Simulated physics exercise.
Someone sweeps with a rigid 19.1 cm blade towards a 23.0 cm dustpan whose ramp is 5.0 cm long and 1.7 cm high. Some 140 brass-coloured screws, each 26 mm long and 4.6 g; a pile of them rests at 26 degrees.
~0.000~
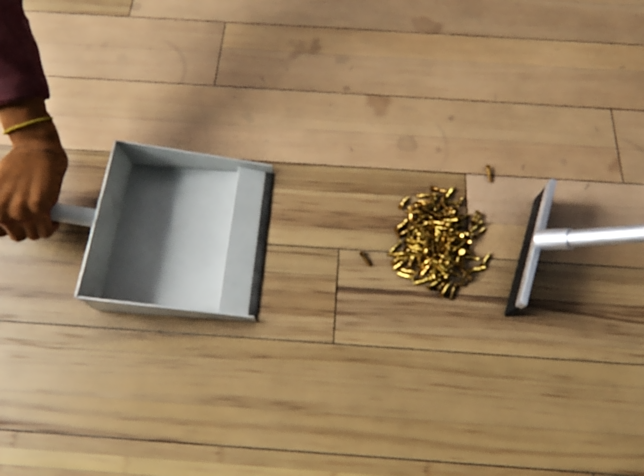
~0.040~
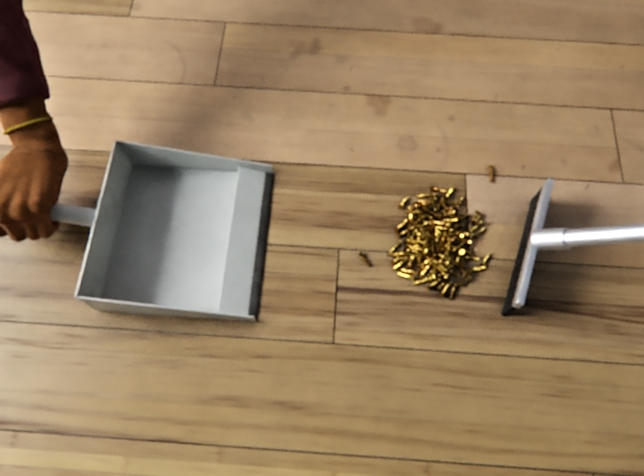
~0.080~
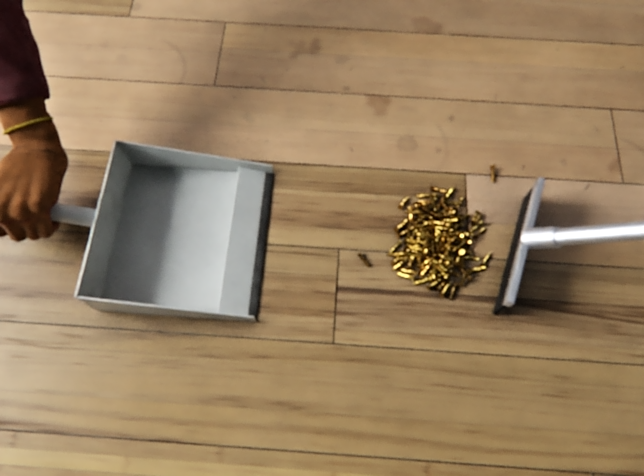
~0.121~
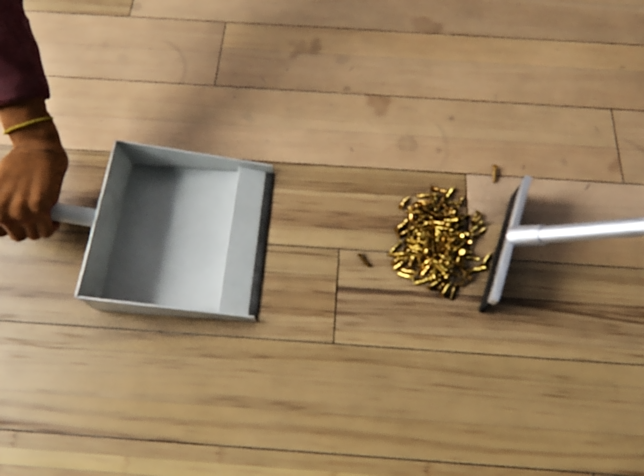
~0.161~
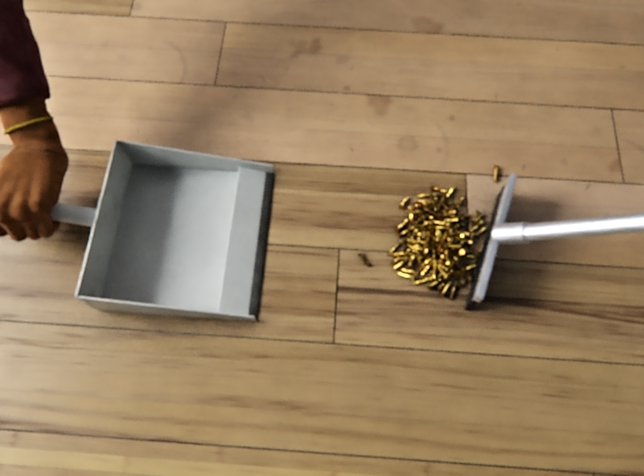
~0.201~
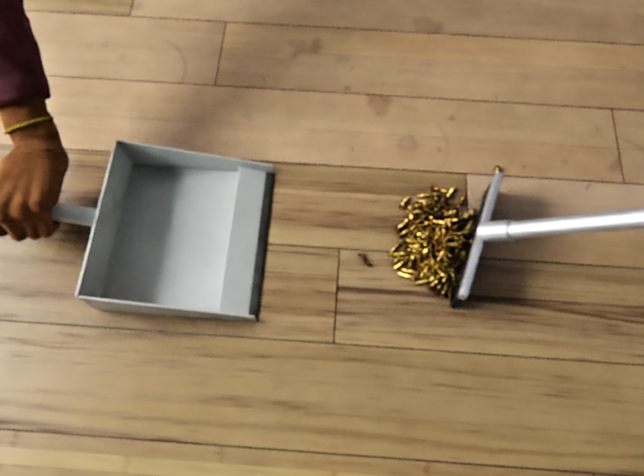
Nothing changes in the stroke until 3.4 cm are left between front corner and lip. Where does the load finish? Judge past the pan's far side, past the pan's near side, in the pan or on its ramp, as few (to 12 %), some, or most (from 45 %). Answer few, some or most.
Far side some, near side few, pan few.
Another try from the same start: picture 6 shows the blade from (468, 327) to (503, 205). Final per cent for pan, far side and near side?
Pan 0, far 0, near 0.
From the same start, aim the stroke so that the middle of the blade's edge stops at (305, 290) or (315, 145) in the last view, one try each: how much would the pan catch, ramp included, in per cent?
Some 0 and 0 per cent.
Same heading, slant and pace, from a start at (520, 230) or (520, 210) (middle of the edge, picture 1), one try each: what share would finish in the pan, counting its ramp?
About 5 and 5 per cent.
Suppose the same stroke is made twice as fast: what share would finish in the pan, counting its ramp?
It would be near 20 per cent.
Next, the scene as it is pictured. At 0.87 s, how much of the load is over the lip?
Some 0 per cent.
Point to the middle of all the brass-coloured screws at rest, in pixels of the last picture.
At about (292, 205).
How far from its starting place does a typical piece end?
Some 22 cm.
Then, at 0.44 s, middle of the blade 18 cm from the lip; 0 % over the lip, far side 5 %, near side 0 %.
After 0.59 s, middle of the blade 10 cm from the lip; 0 % over the lip, far side 10 %, near side 0 %.
Then, at 0.87 s, middle of the blade 6 cm from the lip; 0 % over the lip, far side 15 %, near side 0 %.
In the end, at 1.6 s, far side 15 %, near side 0 %, pan 0 %, in front of the lip or behind the blade 80 %.
